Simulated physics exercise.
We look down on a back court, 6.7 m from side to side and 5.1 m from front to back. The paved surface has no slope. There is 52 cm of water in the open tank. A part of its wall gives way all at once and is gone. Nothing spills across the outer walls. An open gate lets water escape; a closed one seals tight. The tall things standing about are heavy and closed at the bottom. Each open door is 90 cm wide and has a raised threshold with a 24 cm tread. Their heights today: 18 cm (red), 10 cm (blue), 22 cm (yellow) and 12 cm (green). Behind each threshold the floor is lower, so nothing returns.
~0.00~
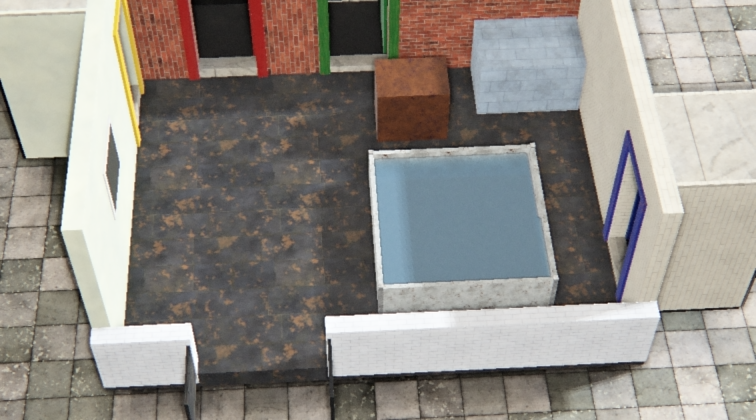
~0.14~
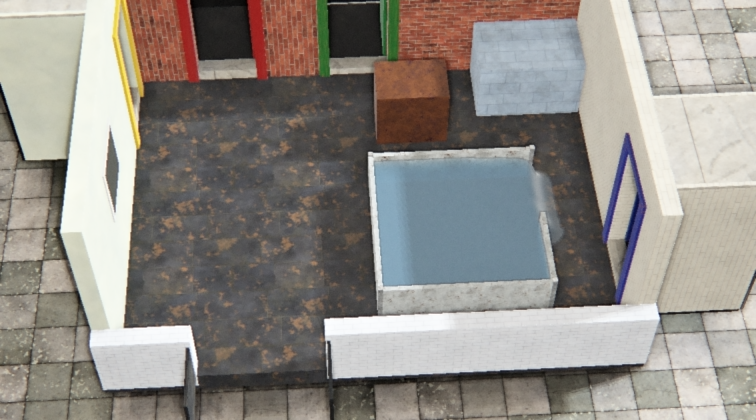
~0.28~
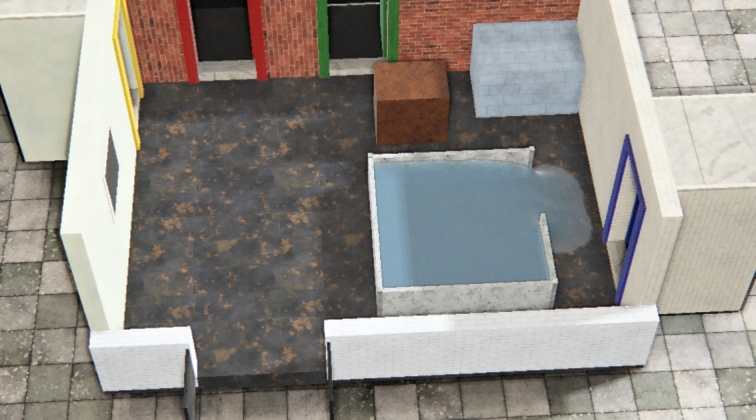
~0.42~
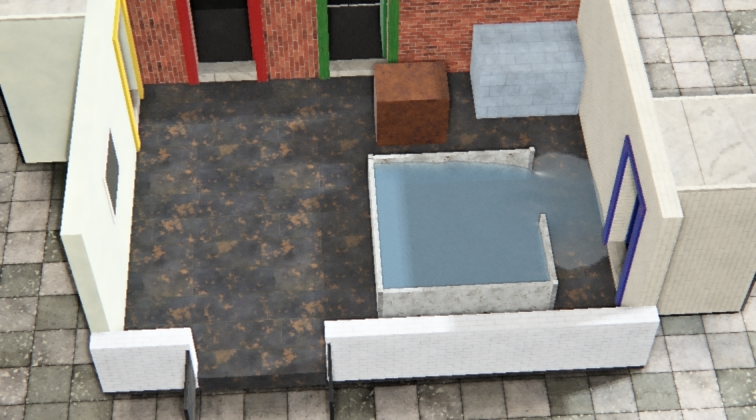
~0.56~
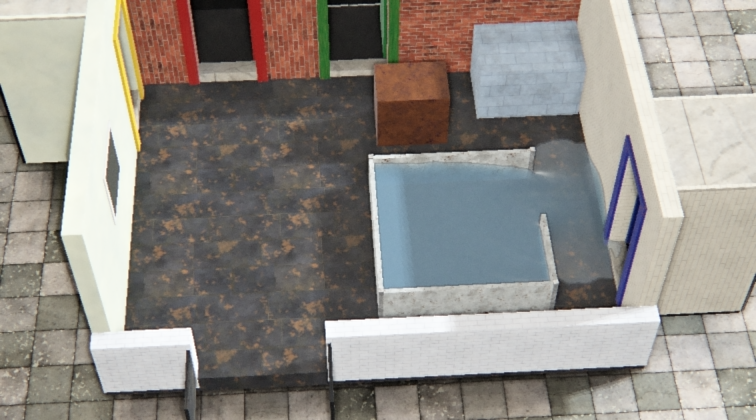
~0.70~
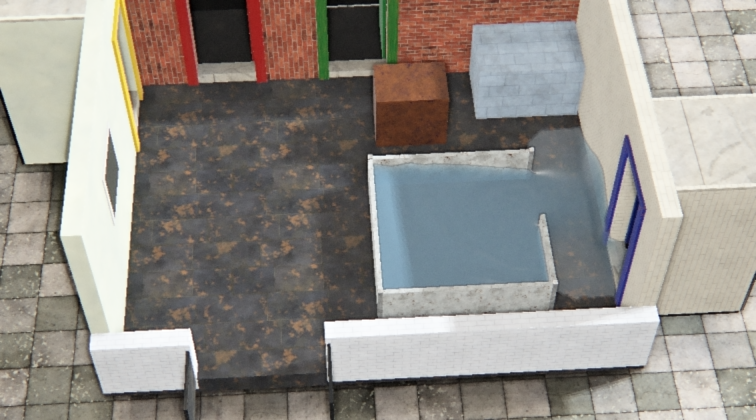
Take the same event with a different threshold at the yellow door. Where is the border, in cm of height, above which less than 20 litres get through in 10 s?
It would have to be roughly 8 cm high.
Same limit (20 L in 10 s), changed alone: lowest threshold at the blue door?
About 13.0 cm at blue.
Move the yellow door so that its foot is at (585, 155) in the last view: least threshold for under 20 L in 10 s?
Roughly 26 cm.
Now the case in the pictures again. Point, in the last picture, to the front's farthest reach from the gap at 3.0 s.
Near (341, 356).
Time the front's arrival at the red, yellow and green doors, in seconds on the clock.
Red 5.0 s, yellow 5.0 s, green 3.4 s.
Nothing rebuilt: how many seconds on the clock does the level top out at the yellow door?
At about 7.0 s.
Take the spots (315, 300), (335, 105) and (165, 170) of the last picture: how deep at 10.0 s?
In that order: 2, 3 and 9 cm.
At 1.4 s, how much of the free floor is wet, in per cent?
Some 15 per cent of it.
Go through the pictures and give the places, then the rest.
Still water, 52 cm deep, in the open tank at (460, 217); the yellow door at (129, 70) is dry, in the first frame.
The front is at (556, 233), 0.3 m from the gap at (533, 198); 0.2 m2 of floor is wet, 52 cm left at the back, in the second frame.
Water pours out at (532, 201) and has run 0.7 m, to (586, 233); about 9 cm deep outside, 52 cm at the back, in the third frame.
Water pours out at (532, 203) and has run 1.0 m, to (605, 247); about 9 cm deep outside, 52 cm at the back, in the fourth frame.
The front is at (611, 271), 1.1 m from the gap at (533, 202); 1.8 m2 of floor is wet, 52 cm left at the back, in the fifth frame.
The front is at (614, 289), 1.3 m from the gap at (532, 202); 1.9 m2 of floor is wet, 52 cm left at the back; 6.0 m in a straight line remain to the yellow door at (128, 76), in the sixth frame.
After 1.4 s water covers 15 % of the floor, deepest (42 cm) near (584, 204); it has not reached the yellow door.
After 3.0 s water covers 30 % of the floor, deepest (40 cm) near (568, 69); it has not reached the yellow door.
After 10.0 s water covers 95 % of the floor, deepest (14 cm) near (568, 69); 10 cm at the yellow door, 0 litres in over its 22 cm threshold.
At the yellow door as built, the water arrived by 5.1 s and peaked near 13 cm at 6.8 s.
Run again over the same 10 s with other heights there, 40 litres in over 6.5 cm, 11 litres over 9 cm. The limit of 20 litres is kept from about 8 cm up.
